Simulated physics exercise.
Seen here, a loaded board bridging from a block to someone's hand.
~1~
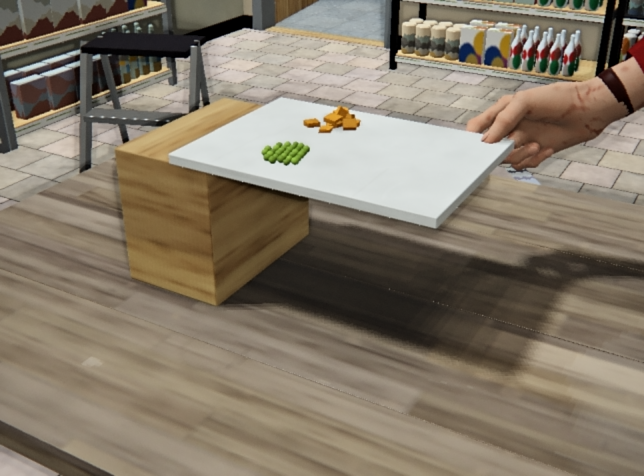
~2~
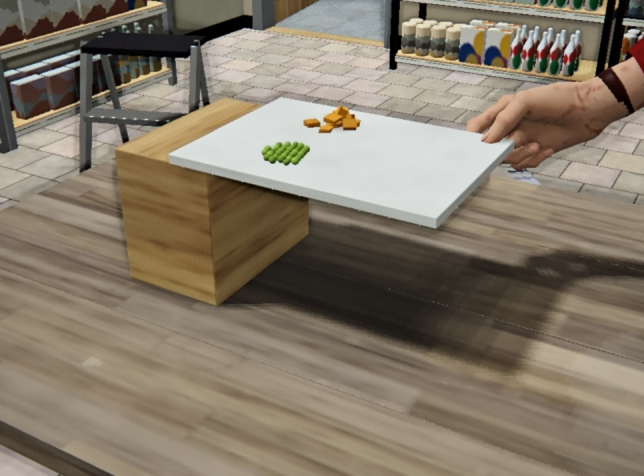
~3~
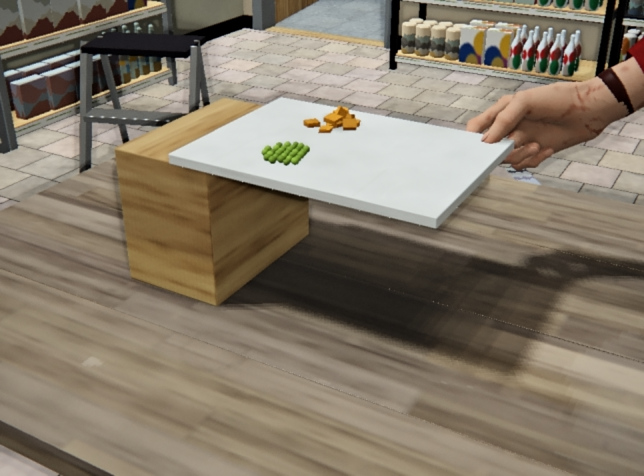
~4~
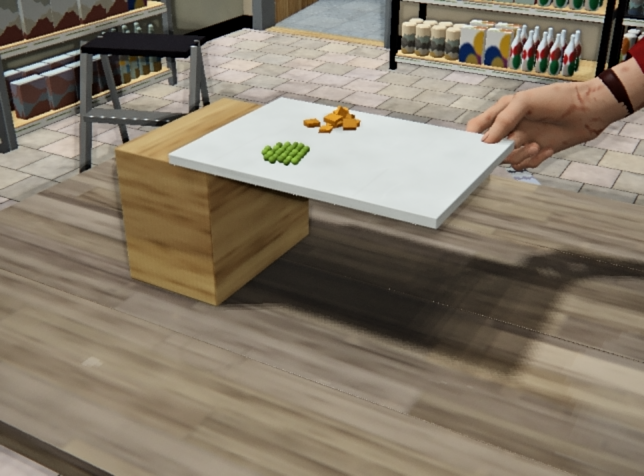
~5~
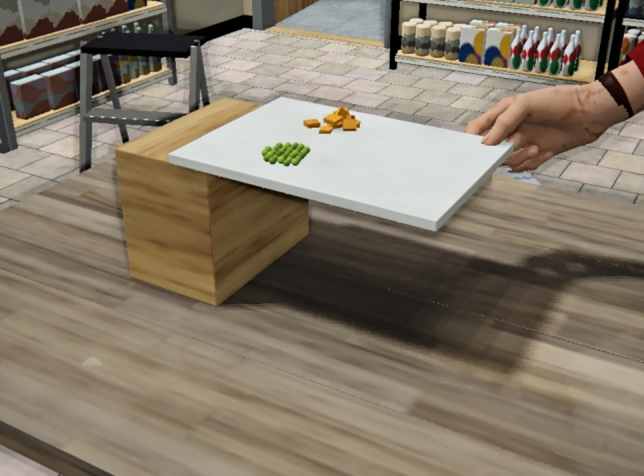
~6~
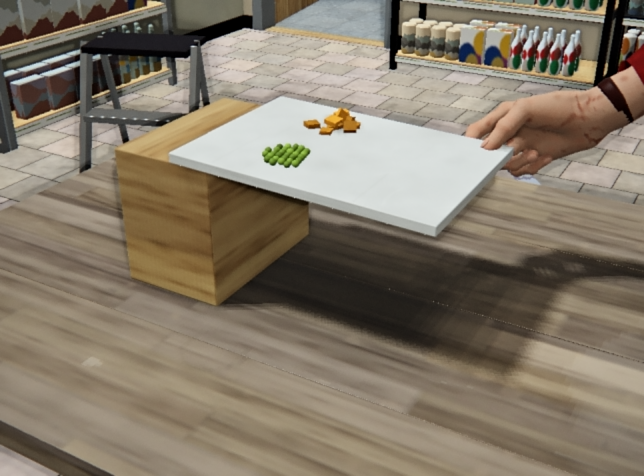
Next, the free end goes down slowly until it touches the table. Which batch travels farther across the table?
The front-end batch gets the longer run.
Then, 0.69 s on from there, board sloping at 23°; near batch the whole lot still on the board; far batch the whole lot still on the board.
Then, 1.28 s on from there, board sloping at 40°; near batch mostly up to a board's length out; far batch mostly at the foot of the board.
Then, 1.80 s on from there, board resting at 41°; near batch mostly up to a board's length out; far batch mostly at the foot of the board.
In the end, board resting at 41°; near batch mostly up to a board's length out, only a few gone off the table; far batch mostly at the foot of the board; the near batch has gone farther.
